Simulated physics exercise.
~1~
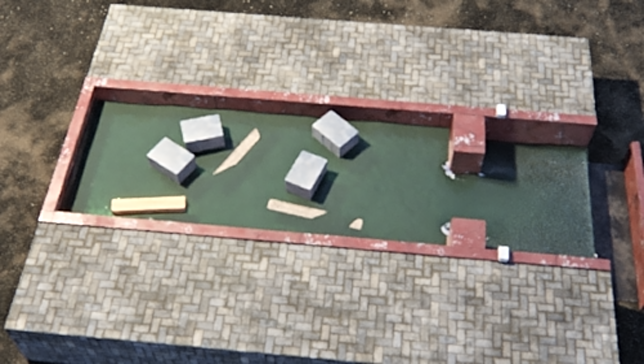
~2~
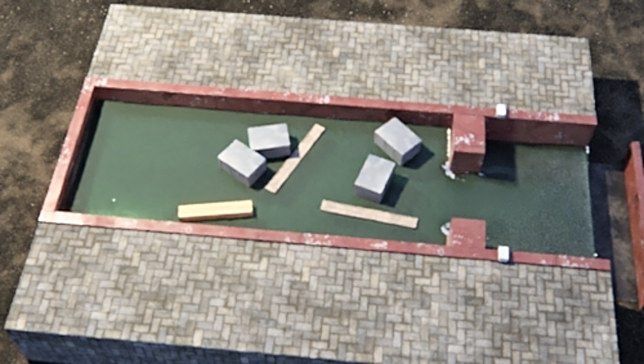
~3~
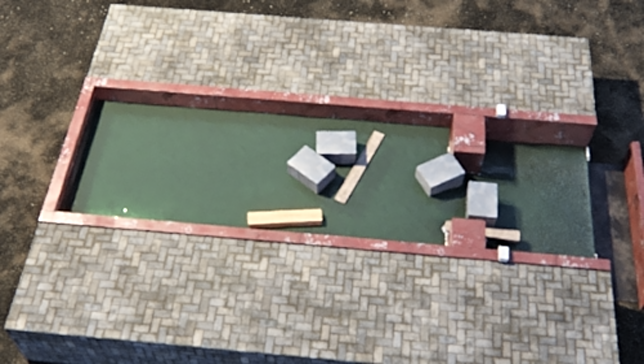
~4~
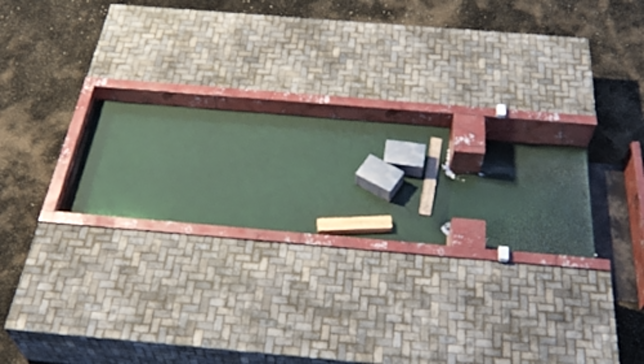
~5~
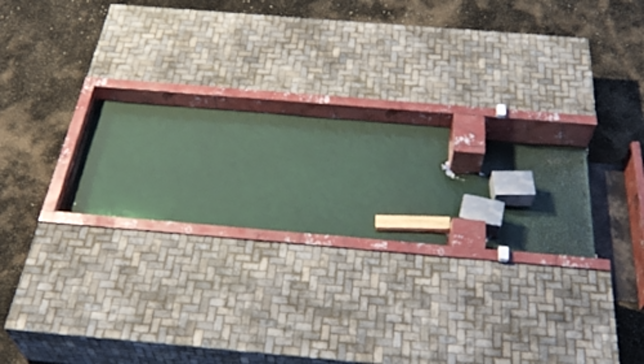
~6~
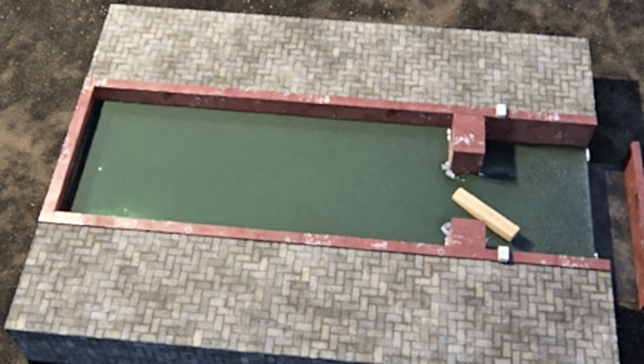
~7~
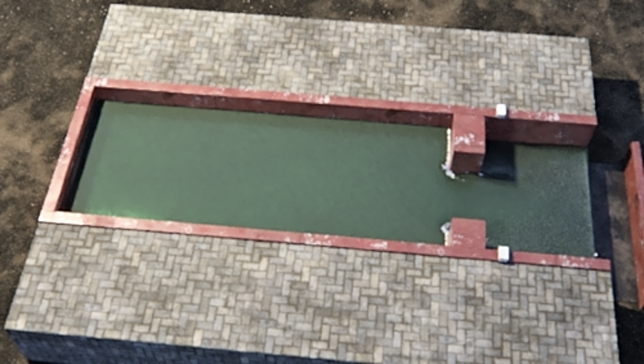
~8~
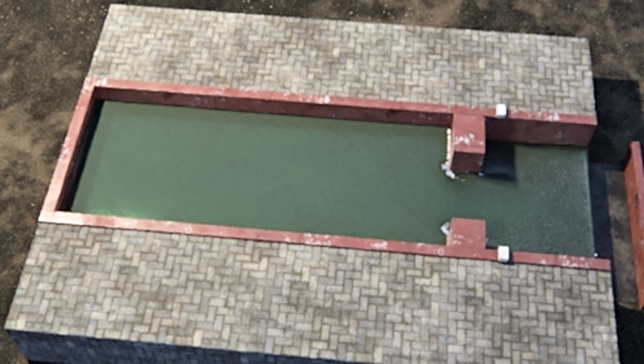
A concrete channel of green water, edged with reddish walls and flanked by patterned grey paving, is seen from above at an angle. Four grey blocks, a yellow beam and some pale wooden planks float in its left and middle parts. They all drift right toward a gap between two reddish piers, near small white marks on the banks. A plank and the leading blocks go through first, then another plank and the remaining blocks follow. The yellow beam comes last, turning aslant as it passes the gap. It disappears too, leaving the green water empty.
